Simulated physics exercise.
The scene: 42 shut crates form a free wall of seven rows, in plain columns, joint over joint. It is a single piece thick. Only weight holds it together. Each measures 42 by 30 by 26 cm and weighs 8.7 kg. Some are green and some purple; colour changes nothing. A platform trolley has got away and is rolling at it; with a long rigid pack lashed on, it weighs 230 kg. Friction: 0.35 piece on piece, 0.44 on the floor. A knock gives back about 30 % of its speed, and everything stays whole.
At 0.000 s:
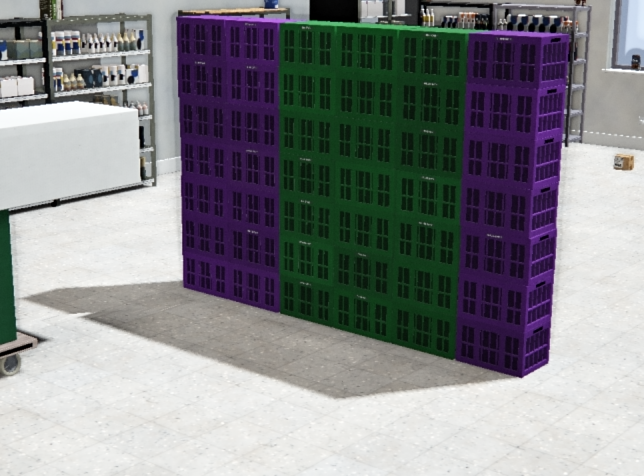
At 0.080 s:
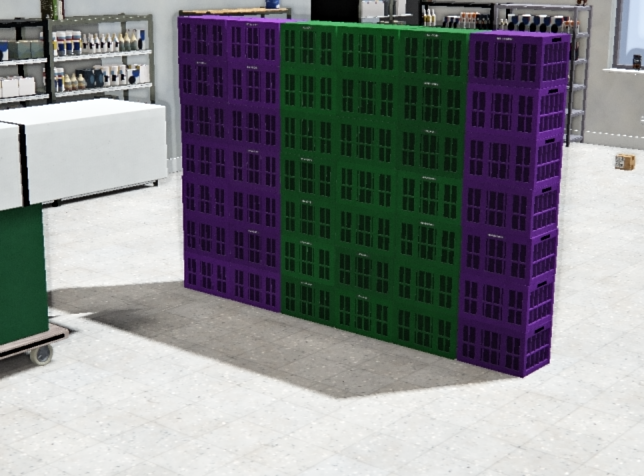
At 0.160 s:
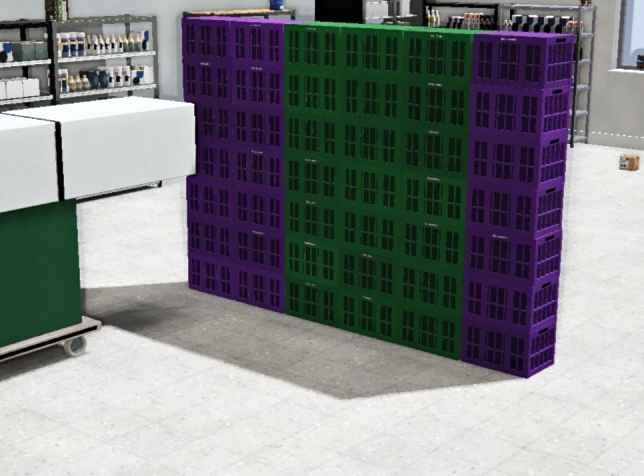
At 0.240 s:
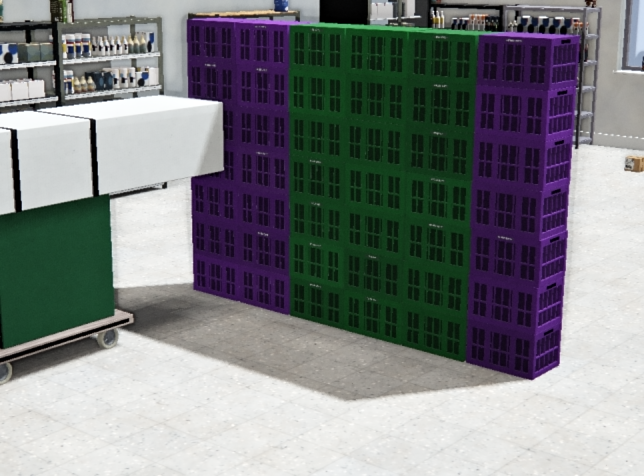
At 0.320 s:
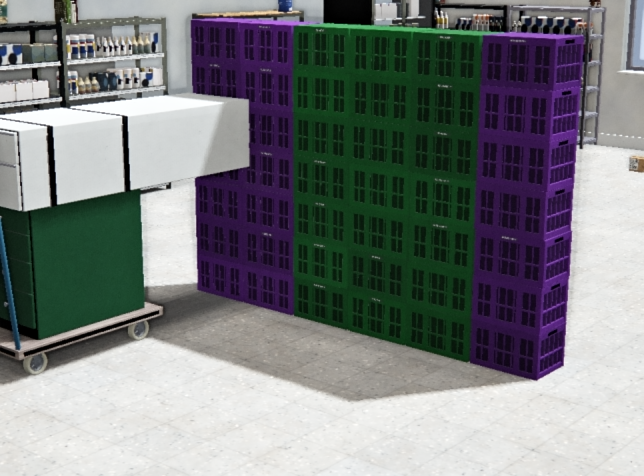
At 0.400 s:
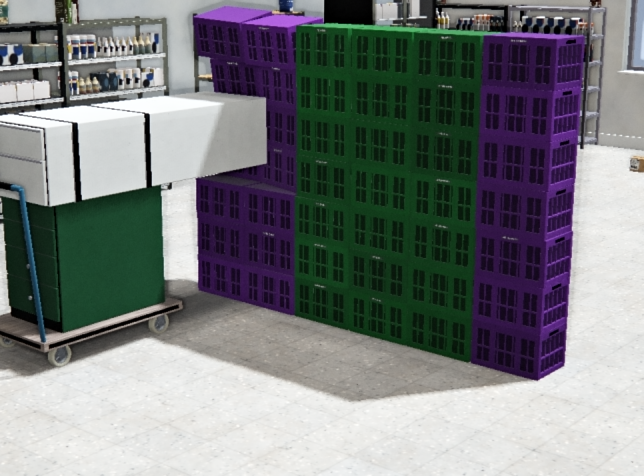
The clip shows a trolley carrying a long white pack rolling in from the left toward a wall of green and purple crates, then the pack pushing into the left purple section, where the upper crates shift and lean.
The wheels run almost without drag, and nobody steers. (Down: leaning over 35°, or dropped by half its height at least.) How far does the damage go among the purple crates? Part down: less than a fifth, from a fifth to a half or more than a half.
Ending down: Between a fifth and a half.
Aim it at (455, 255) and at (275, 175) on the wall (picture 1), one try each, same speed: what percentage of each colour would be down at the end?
Purple 30 then 20, green 30 then 20 per cent.
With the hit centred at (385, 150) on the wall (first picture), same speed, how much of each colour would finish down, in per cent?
In that case purple 0, green 40 per cent.
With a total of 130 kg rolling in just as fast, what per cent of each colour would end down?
Then purple 40, green 0 per cent.
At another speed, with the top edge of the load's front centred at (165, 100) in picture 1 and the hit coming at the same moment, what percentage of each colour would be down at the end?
In that case purple 70, green 0 per cent.
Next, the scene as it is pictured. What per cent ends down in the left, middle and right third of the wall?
Left 60, middle 0, right 0 per cent.
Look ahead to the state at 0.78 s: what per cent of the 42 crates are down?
At that moment 20 per cent.
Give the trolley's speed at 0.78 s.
Near 1.6 m/s.
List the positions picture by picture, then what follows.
In the first frame (places mark the middle of the side facing us; the camera pans a little), load (131, 133) 78 cm short of the wall; top purple crate (200, 39); top green crate (306, 47); nothing disturbed.
In the second frame, load (159, 129) 58 cm short of the wall; top purple crate (201, 39).
In the third frame, load (188, 126) 38 cm short of the wall; top purple crate (205, 40).
In the fourth frame, load (216, 124) 18 cm short of the wall; top purple crate (210, 41).
In the fifth frame, load (243, 121) just touching; top purple crate (214, 42).
In the sixth frame, load (260, 119) 16 cm into the wall's line; top purple crate (218, 40) leaning 12°; top green crate (321, 49); 8 disturbed, none down.
After 0.78 s, load 85 cm past the wall's line, still rolling; 8 of the 21 purple crates down (8 of 42 in all colours); top purple crate leaning 69°, 13 cm lower; top green crate shifted 28 mm.
After 1.38 s, load 1.56 m past the wall's line, still rolling; 8 of the 21 purple crates down (8 of 42 in all colours); top purple crate on its side; top green crate shifted 28 mm.
At rest (2.9 s), load 2.19 m past the wall's line, stopped; 8 of the 21 purple crates down (8 of 42 in all colours); top purple crate on its side; top green crate shifted 27 mm. That is 38 per cent. As the last picture would show them, middles, top purple crate near (343, 53), top green crate near (342, 48).
